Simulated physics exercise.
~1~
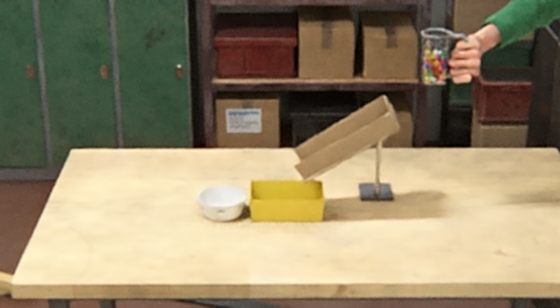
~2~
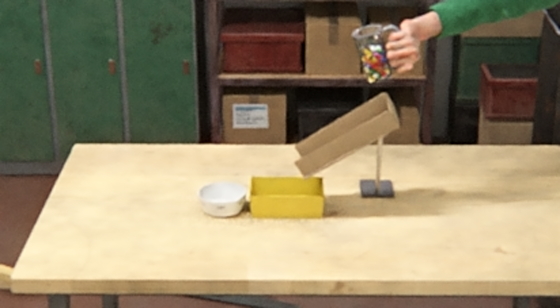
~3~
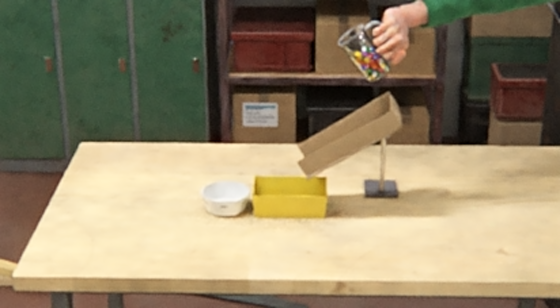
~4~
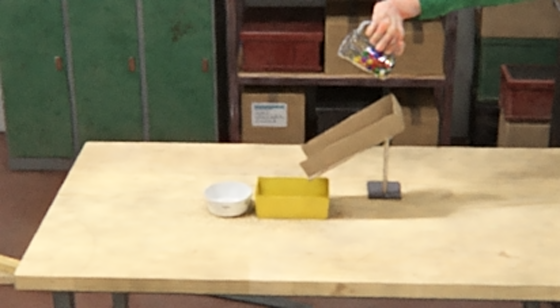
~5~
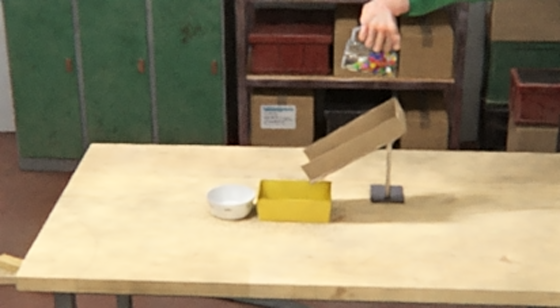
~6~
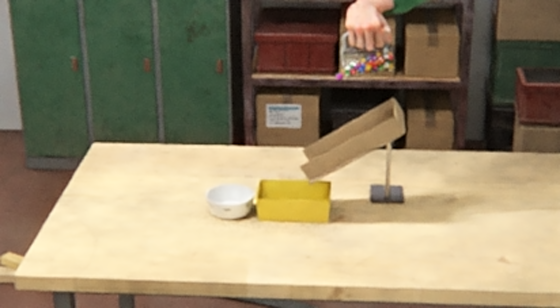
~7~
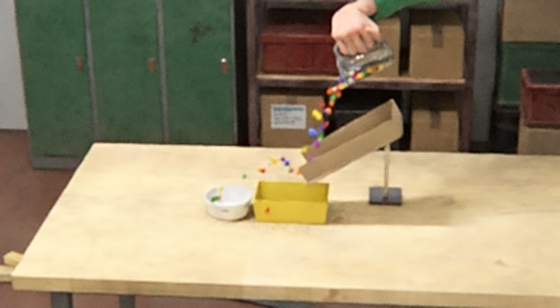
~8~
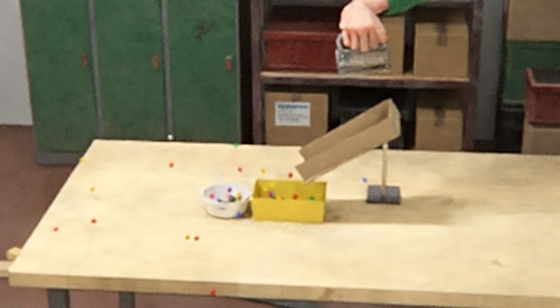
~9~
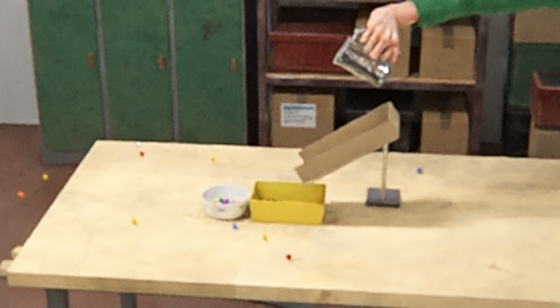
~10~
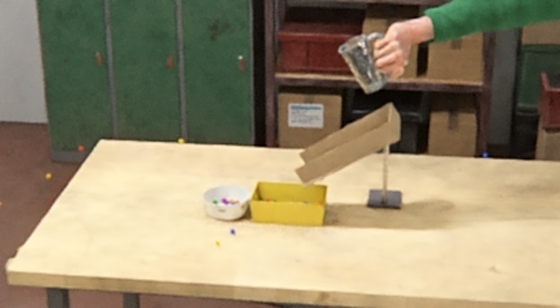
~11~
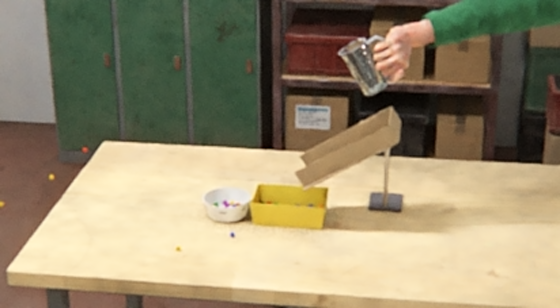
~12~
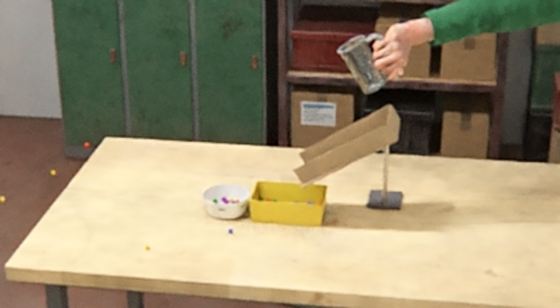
At first, a hand in a green sleeve holds a clear cup of colourful marbles at the upper right, above a wooden table with a sloping chute, a yellow tin and a white dish. The hand moves left over the chute and tips the cup steadily. The marbles then pour out, rush down the slope to the left and bounce around the two containers. Some scatter across the tabletop and beyond it, while the hand turns the emptied cup back towards upright. Finally, marbles rest in the white dish and the yellow tin, with a few strays lying outside, and the cup stays slightly tilted.
